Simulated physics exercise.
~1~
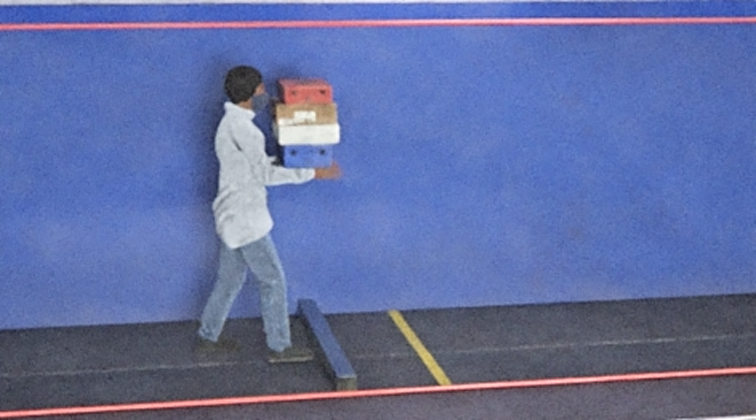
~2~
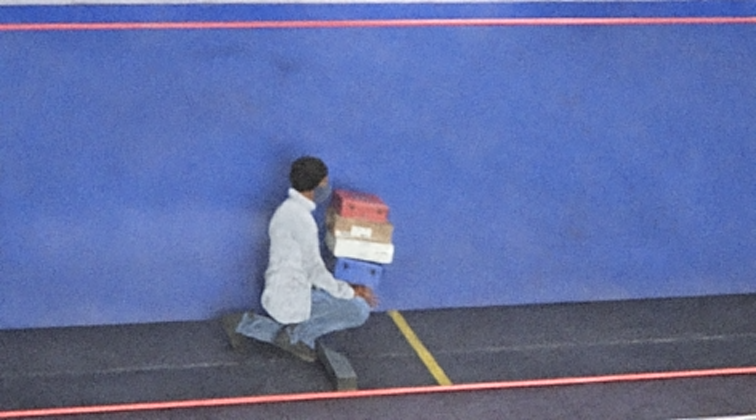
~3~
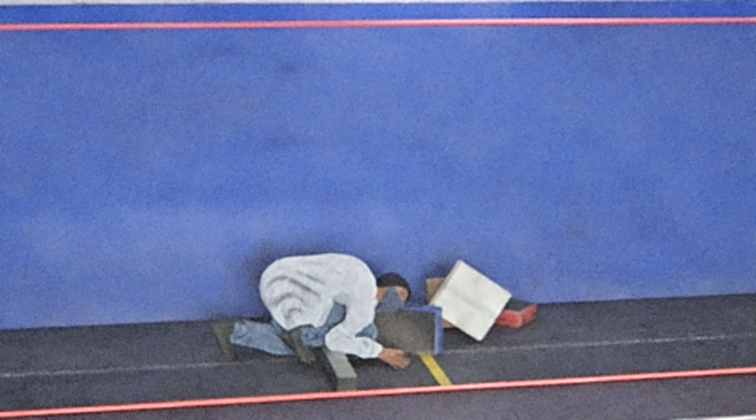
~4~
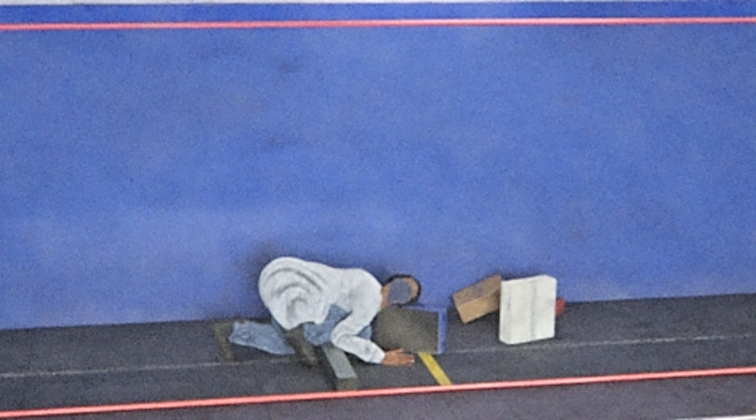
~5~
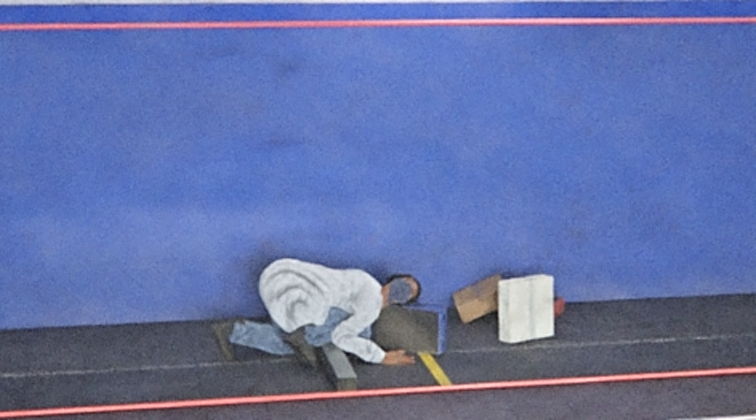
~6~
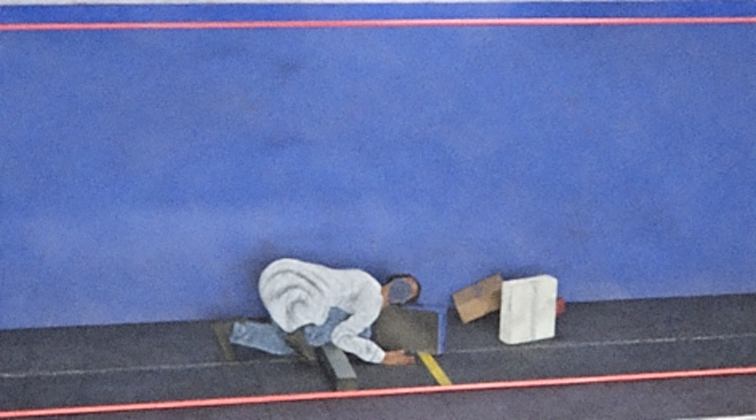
A dark-haired person in a pale shirt and jeans carries a stack of four boxes, red, brown, white and blue, behind a low blue rail, seen side-on from a still viewpoint. Behind is a blue wall, with a yellow line on the dark floor to the right. The person sinks to the knees at the rail, the stack dropping and tilting rightward. Then the body folds forward over the rail and the boxes tumble apart. The white, brown and red ones land beyond the line, while the head rests beside the blue box, short of it.
